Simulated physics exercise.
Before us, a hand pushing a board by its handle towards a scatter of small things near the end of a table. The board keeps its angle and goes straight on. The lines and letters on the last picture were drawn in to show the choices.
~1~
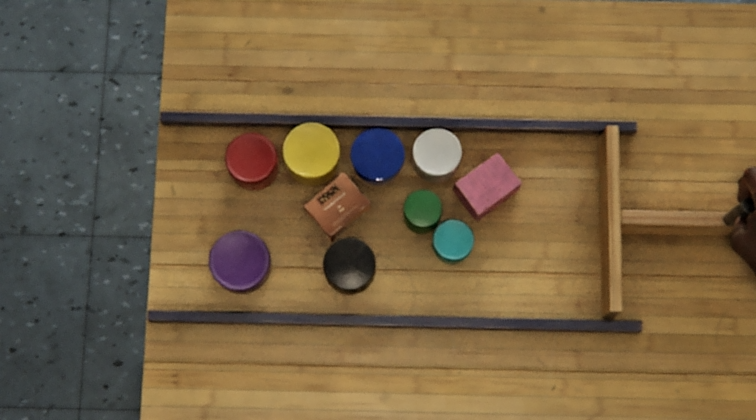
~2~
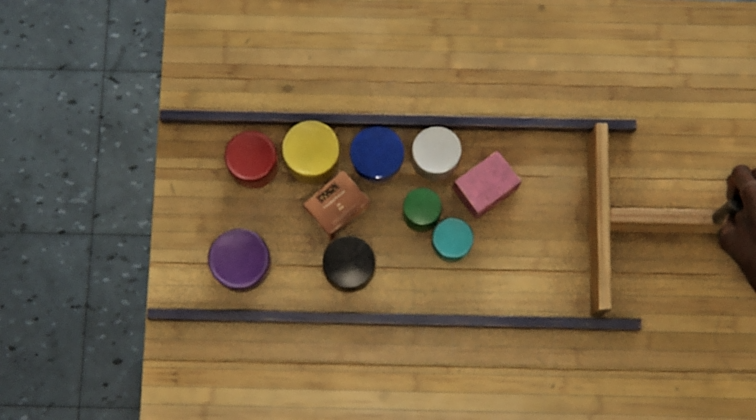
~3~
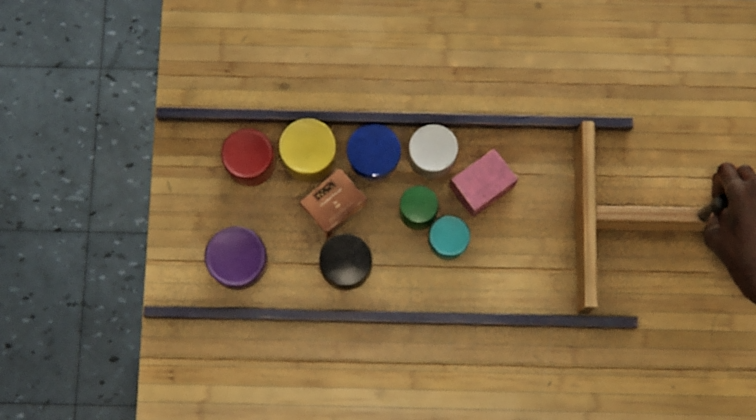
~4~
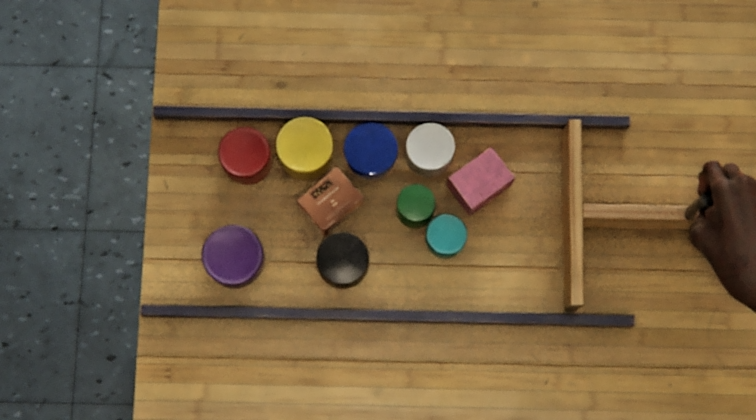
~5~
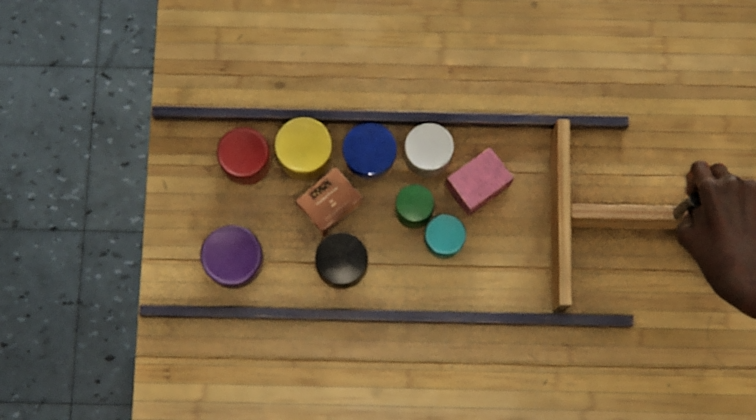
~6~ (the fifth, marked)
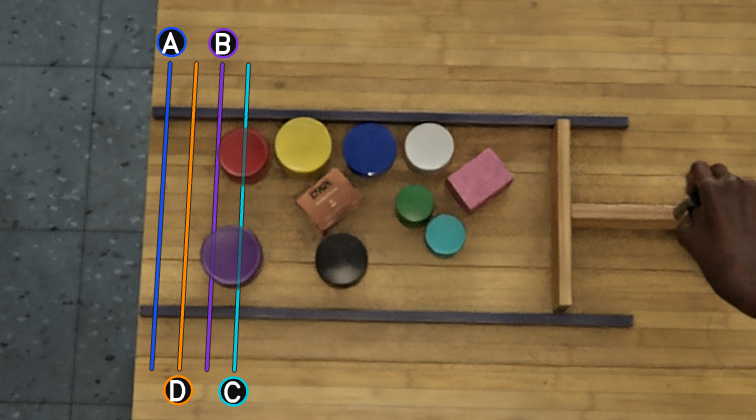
A wooden board, pushed by a hand on its handle, slides slowly left a short way between two dark rails. The scattered round containers, pink block and small brown box ahead stay untouched as the gap narrows.
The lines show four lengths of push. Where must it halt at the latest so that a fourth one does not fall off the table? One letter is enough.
C is the last line within the limit.
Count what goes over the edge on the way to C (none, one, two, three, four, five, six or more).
Two.
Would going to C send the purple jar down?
No.
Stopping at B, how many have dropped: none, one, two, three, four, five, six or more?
By then, five.
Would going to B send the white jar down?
No.
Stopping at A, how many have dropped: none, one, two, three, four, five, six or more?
By then, six or more.
On the marked copy, A at (161, 212); B at (215, 213); C at (242, 213); D at (188, 212).
Taking C. A third of the way, board (448, 208); white jar (409, 144); blue pot (359, 151).
Two thirds of the way, board (331, 206); red tub (154, 175); yellow jar (198, 143).
When it is over, board (243, 204); yellow jar over the edge; red tub over the edge; two fallen.
As for the rest, A drops ten; B drops five; D drops six.
